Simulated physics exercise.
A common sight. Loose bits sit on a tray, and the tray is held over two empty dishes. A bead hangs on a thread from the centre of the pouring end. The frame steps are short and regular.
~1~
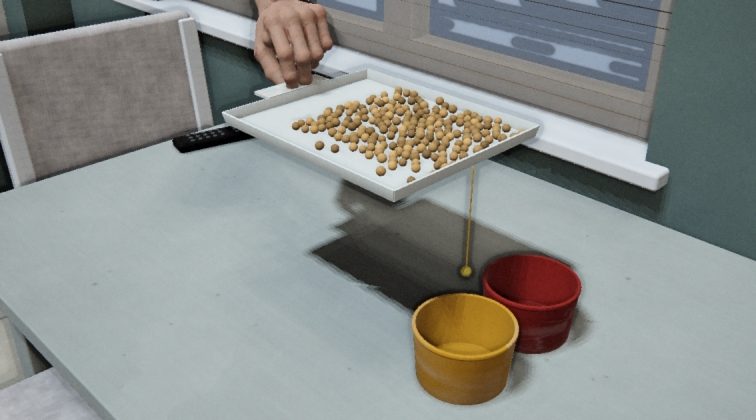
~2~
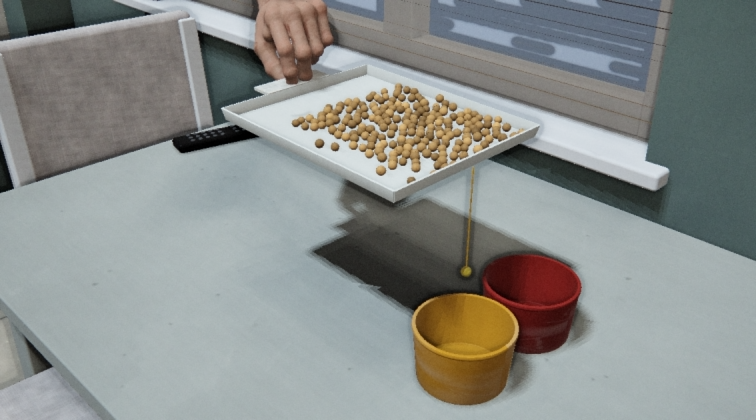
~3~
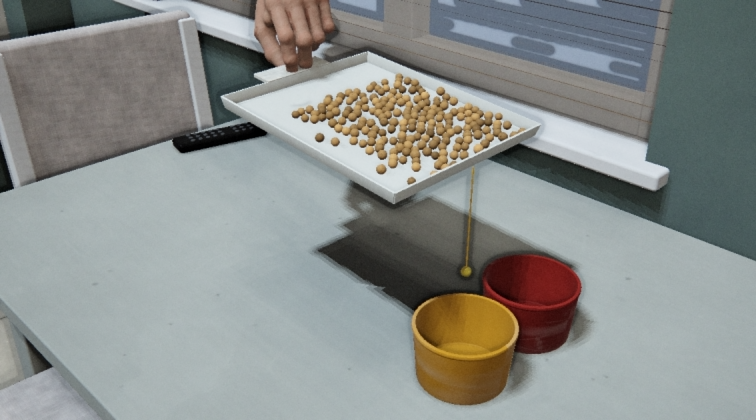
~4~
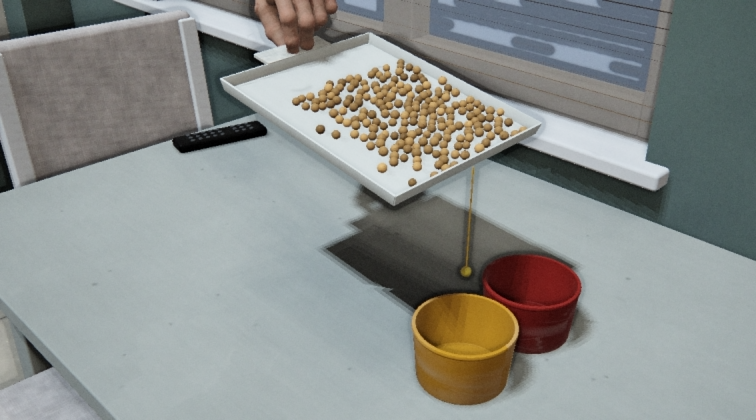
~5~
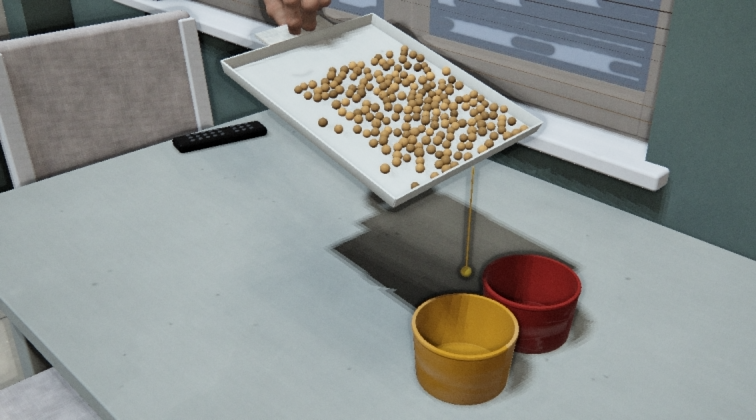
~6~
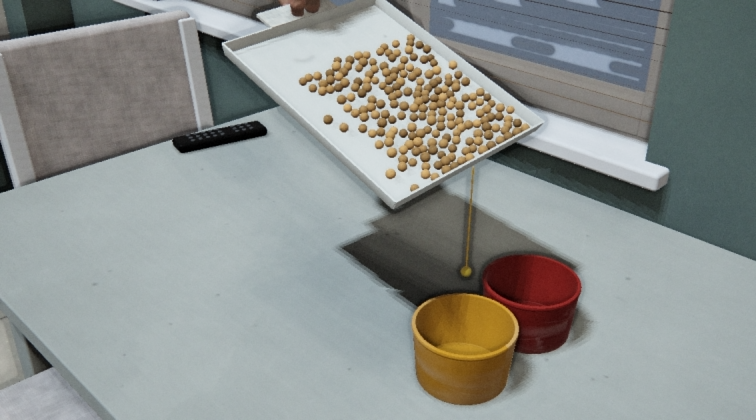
A pale table beside a window with a blind, a light-coloured chair at its left, is seen from above at an angle by a still camera. A white tray of round wooden beads is held above a yellow dish and a red dish, near a small bead hanging on a thread. The hand raises the tray's far end, steepening its slope, and the beads shift slightly on it.
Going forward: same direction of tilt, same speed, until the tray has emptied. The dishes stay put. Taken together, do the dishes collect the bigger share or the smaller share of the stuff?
The bigger share.
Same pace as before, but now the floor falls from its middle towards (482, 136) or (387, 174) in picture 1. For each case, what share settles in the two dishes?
The first gives 30 %, the second 20 %.
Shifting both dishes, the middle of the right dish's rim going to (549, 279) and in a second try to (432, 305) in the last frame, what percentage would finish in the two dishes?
Around 60 % followed by around 40 %.
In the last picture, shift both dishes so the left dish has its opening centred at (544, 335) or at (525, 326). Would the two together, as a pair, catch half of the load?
A minority, then a minority.
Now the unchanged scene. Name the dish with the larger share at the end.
It's the left side.
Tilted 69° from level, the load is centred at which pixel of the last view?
I'd put the middle close to (456, 171).
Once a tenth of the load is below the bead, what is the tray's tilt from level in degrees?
Somewhere around 70 degrees.
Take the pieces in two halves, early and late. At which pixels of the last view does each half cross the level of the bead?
It passes near (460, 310) first and then near (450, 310).
Shortly afterwards, tray tipped steeply; near two thirds on the tray; a little in the left dish; a little outside both; near a quarter in the air.
Next, tray tipped past a quarter turn; only a few on the tray; near half in the left dish; a little in the right dish; near a quarter outside both; a little in the air.
Some moments later, tray tipped past a quarter turn; near half in the left dish; a little in the right dish; near a third outside both.
In the end, tray tipped past a quarter turn; near half in the left dish; a little in the right dish; near a third outside both.
